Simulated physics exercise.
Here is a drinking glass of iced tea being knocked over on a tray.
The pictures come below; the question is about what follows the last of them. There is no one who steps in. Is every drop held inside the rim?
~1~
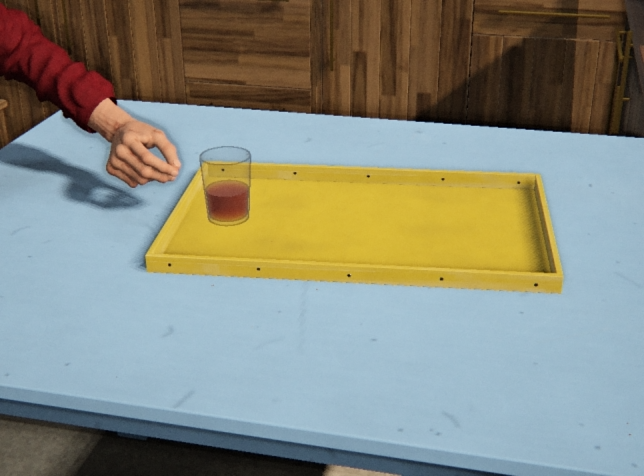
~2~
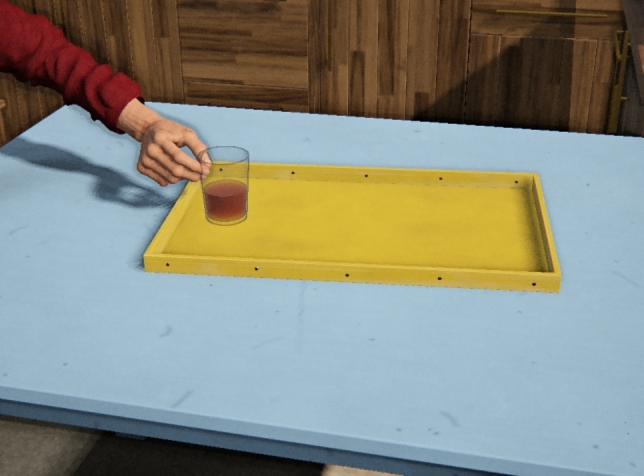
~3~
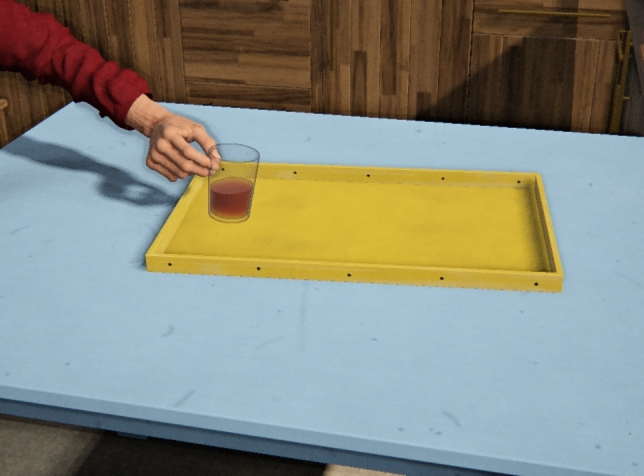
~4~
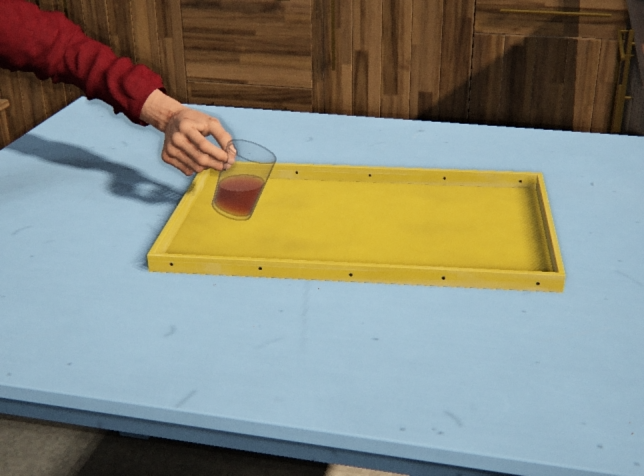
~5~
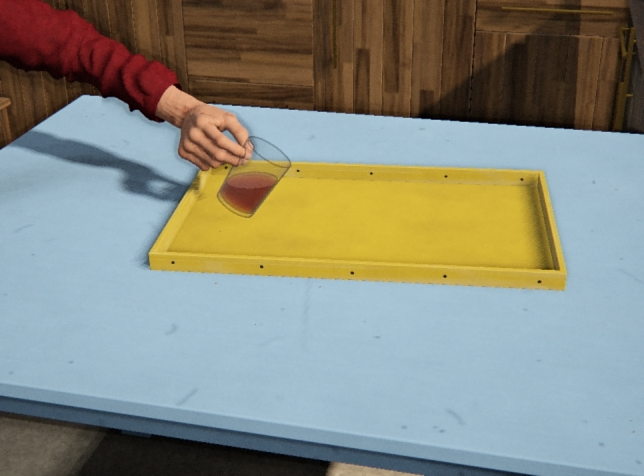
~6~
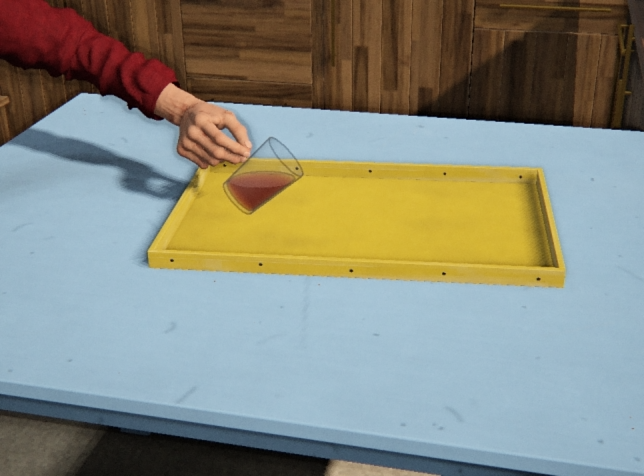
I reckon the tray will do its job here.
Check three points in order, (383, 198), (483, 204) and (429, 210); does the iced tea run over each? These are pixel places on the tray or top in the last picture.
Point one is caught by it, point two is caught by it, point three is caught by it.
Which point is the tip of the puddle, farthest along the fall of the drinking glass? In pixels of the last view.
Near (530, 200).
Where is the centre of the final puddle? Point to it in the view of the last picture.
Its centre ends up near (455, 214) in the last picture.
Shortly, the drinking glass lies in the tray; the puddle covers about as much as a plate; none is outside.
Then, the puddle covers about as much as a tray; none is outside.
At the finish, the puddle covers about as much as a tray; none is outside.
